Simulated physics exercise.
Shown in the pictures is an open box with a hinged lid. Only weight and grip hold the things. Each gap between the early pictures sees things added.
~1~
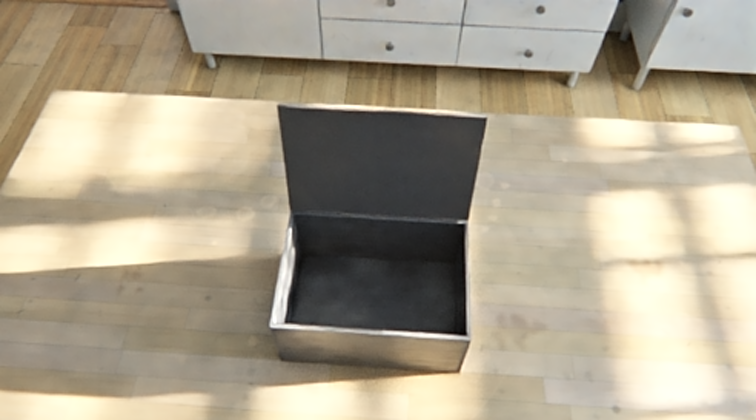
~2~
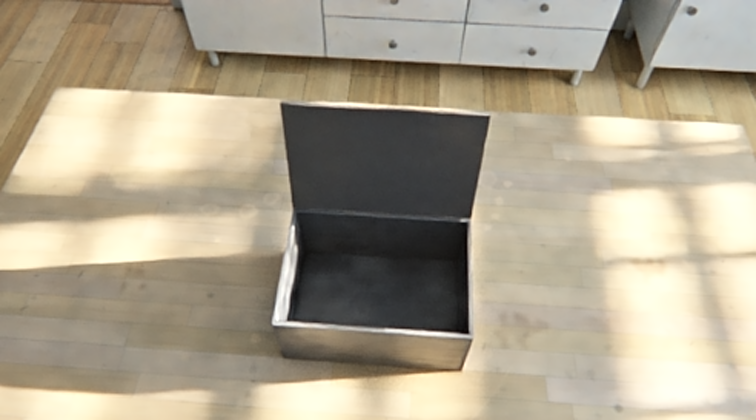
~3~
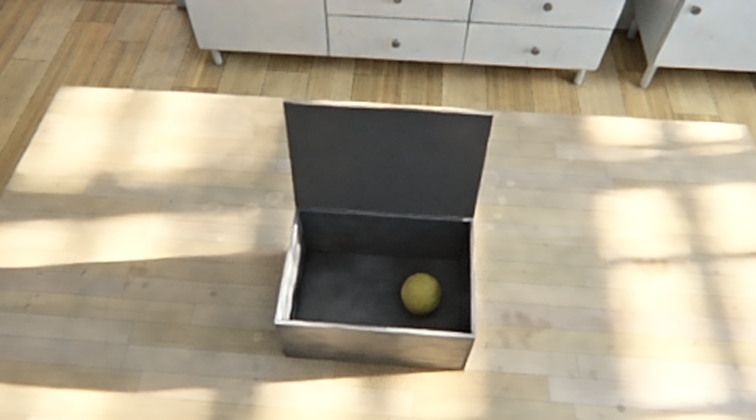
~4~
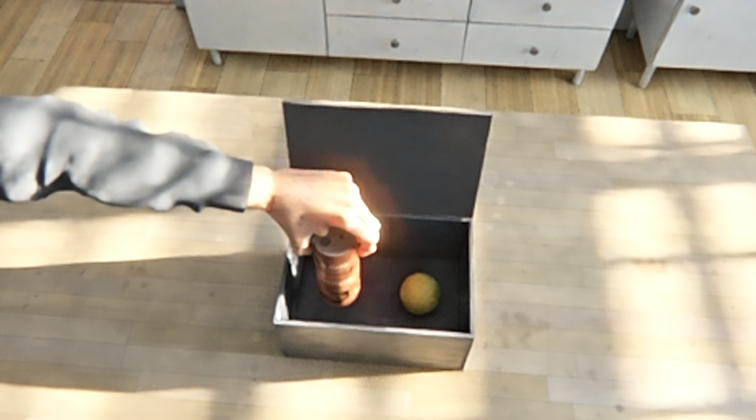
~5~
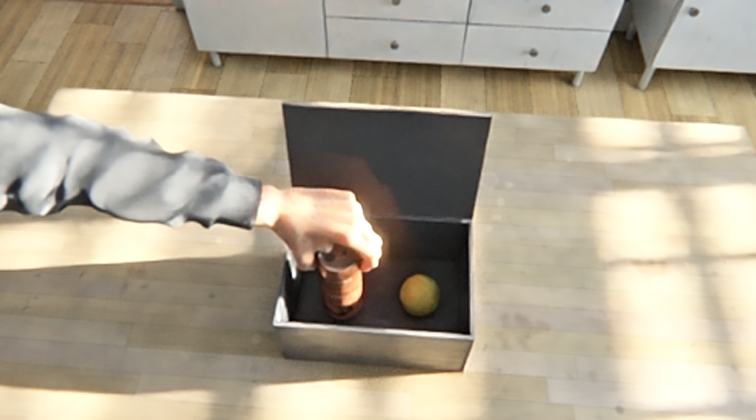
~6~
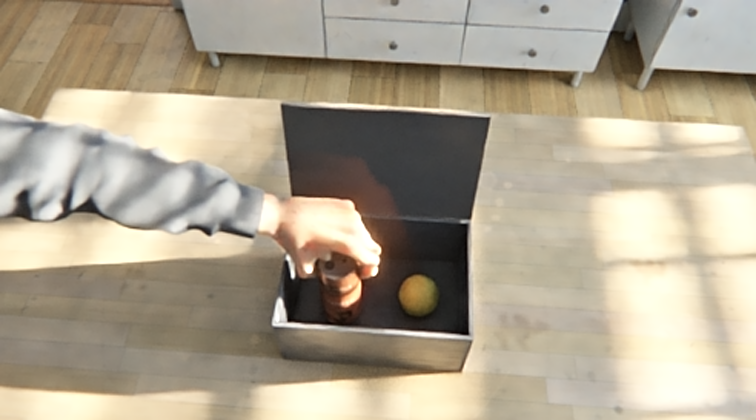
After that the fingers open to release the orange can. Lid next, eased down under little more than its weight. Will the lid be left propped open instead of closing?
Yes, it stays propped open.
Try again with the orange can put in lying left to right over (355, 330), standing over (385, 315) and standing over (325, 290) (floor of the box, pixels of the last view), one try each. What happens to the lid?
In the first case the lid comes down fully; in the second it stays propped open; in the third it stays propped open.
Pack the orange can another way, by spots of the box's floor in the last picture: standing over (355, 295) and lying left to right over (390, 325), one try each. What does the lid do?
With the first packing the lid is left gaping; with the second it lowers fully.
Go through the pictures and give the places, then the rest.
The last thing is not in view yet, in the first picture.
The last thing is not in view yet, in the second picture.
The last thing is not in view yet; yellow lemon (421, 294), in the third picture.
Still above its spot; orange can (338, 268); yellow lemon (420, 294), in the fourth picture.
Still above its spot; orange can (341, 281); yellow lemon (420, 296), in the fifth picture.
Put in, still held; orange can (340, 288); yellow lemon (419, 296), in the sixth picture.
Then, 1.10 s after the last picture, lid starting down.
Then, 1.50 s after the last picture, lid 69° above the rim.
Then, 1.70 s after the last picture, lid 46° above the rim.
Then, 1.80 s after the last picture, lid 31° above the rim.
At rest, lid 25° above the rim; both in place. Seen from the same camera at the end, orange can near (340, 288).
